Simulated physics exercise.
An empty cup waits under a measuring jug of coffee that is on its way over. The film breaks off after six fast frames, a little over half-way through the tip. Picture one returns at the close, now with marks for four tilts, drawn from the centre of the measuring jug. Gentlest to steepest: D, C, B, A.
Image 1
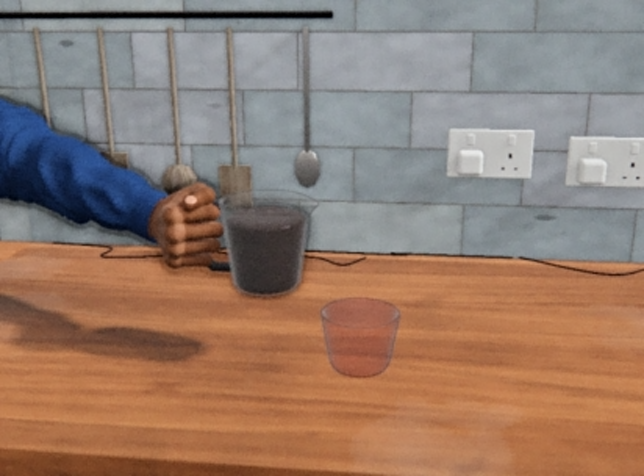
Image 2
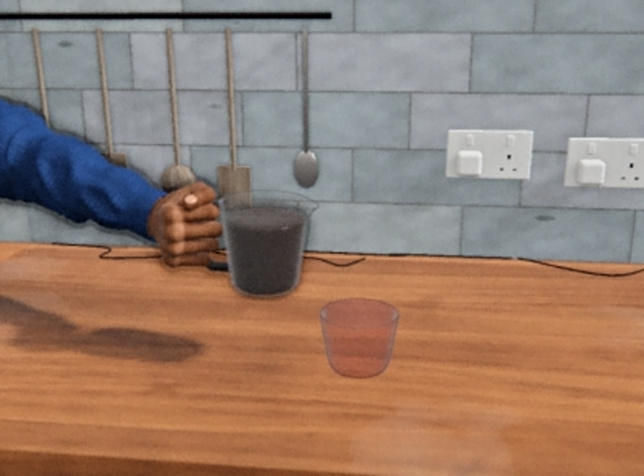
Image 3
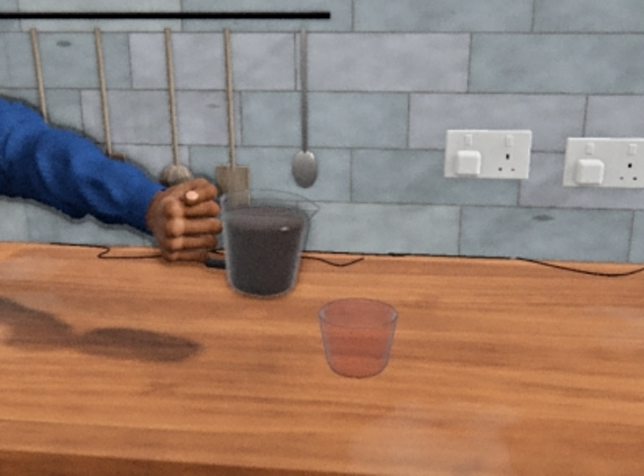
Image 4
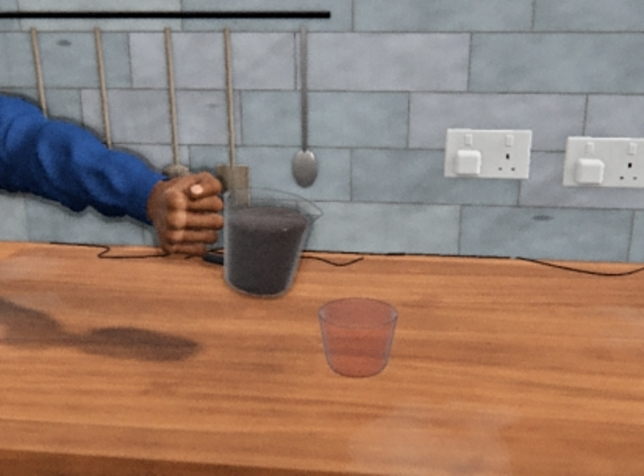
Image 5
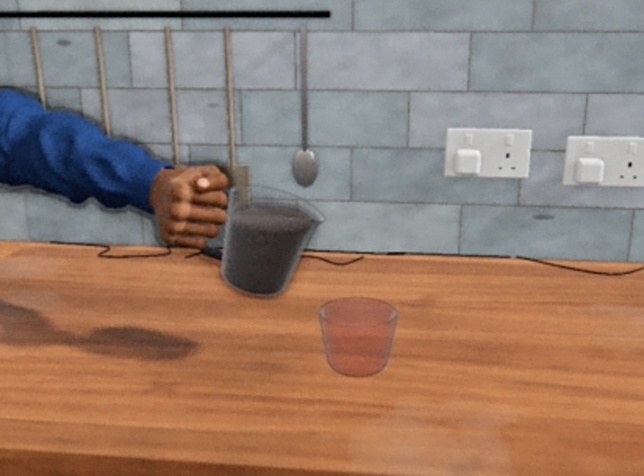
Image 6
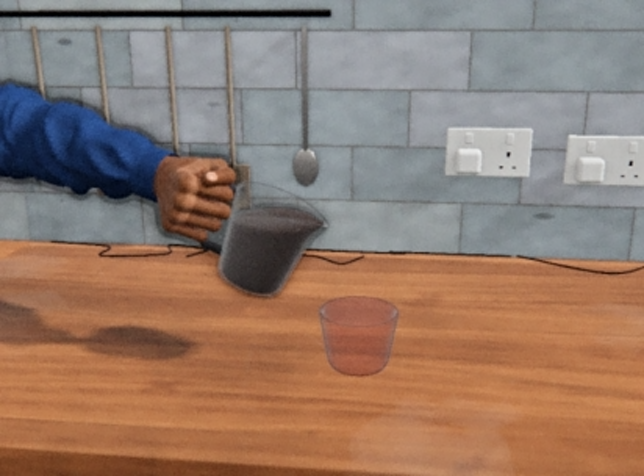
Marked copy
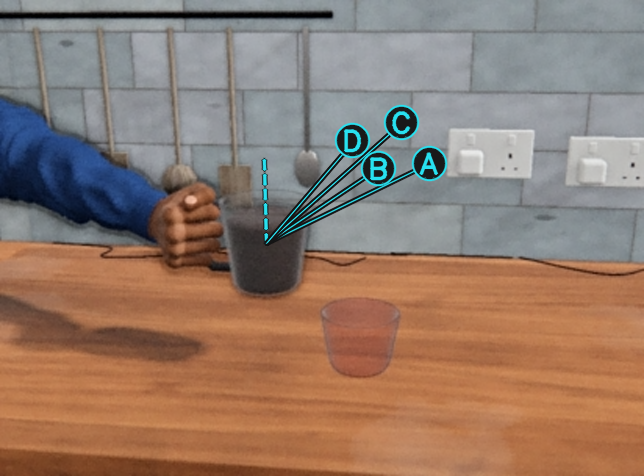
A hand tilts a clear jug of dark coffee rightward above a wooden counter.
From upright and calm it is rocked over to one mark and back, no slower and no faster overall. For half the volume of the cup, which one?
It is B.
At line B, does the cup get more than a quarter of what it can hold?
Yes.
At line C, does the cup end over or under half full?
Under.
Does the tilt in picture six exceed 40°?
No, it does not.
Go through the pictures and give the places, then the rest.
In the first frame, upright, lip at (317, 204); rim of the cup round (360, 312); nothing has left yet.
In the second frame, upright, lip at (317, 206); nothing has left yet.
In the third frame, tipped about 5°, lip at (318, 209); nothing has left yet.
In the fourth frame, tipped about 10°, lip at (321, 213); nothing has left yet.
In the fifth frame, tipped about 16°, lip at (325, 219); nothing has left yet.
In the sixth frame, tipped about 23°, lip at (328, 226); nothing has left yet.
In cyan, A at (414, 171); B at (364, 178); C at (389, 134); D at (342, 154).
With A, the cup ends with about 65 % of what it can hold.
With B, the cup ends with about 49 % of what it can hold.
With C, the cup ends with about 34 % of what it can hold.
With D, the cup ends with about 21 % of what it can hold.
